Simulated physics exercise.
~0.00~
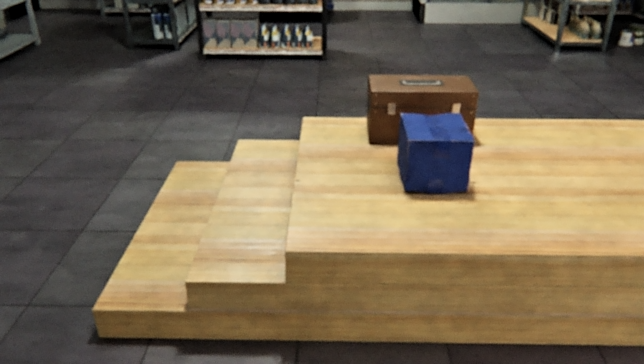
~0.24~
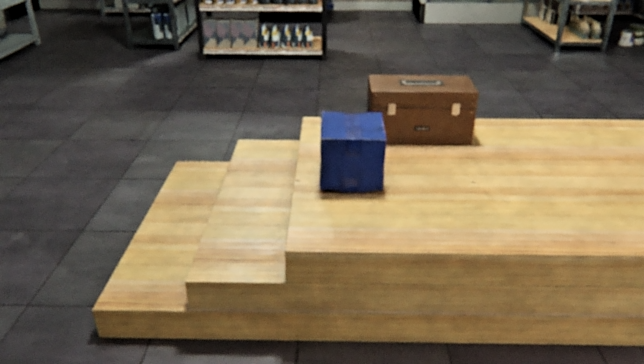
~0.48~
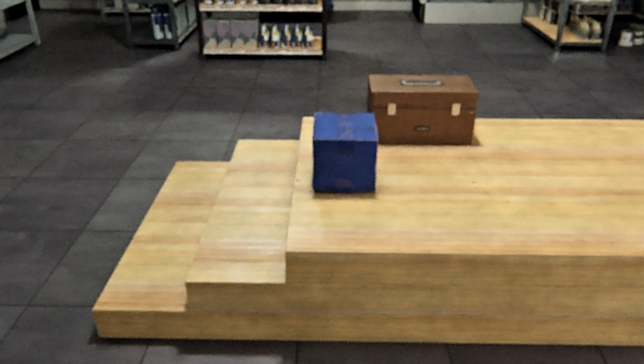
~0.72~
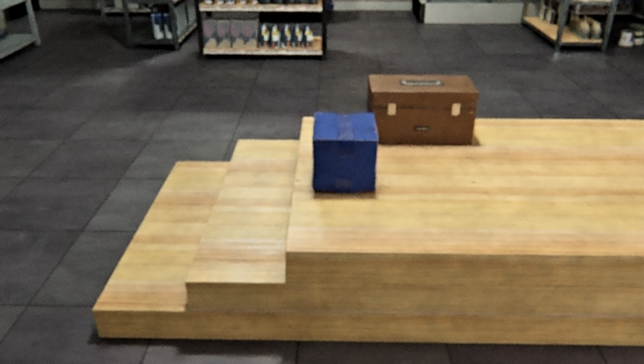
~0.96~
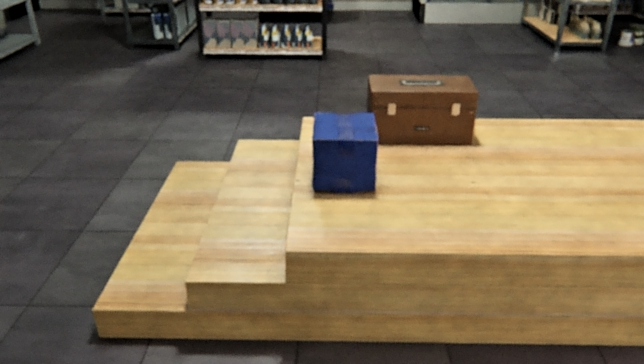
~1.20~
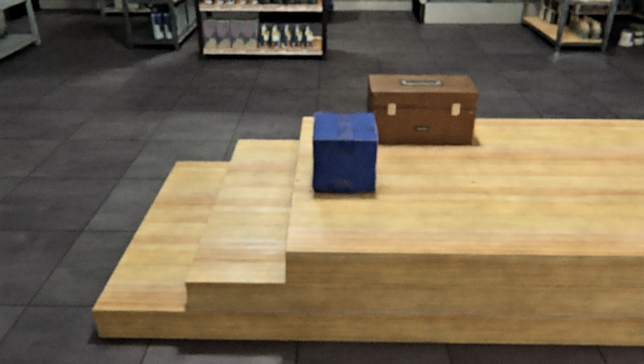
Wooden platform with steps, a blue box sliding left past a brown toolbox and stopping near the top step's edge.
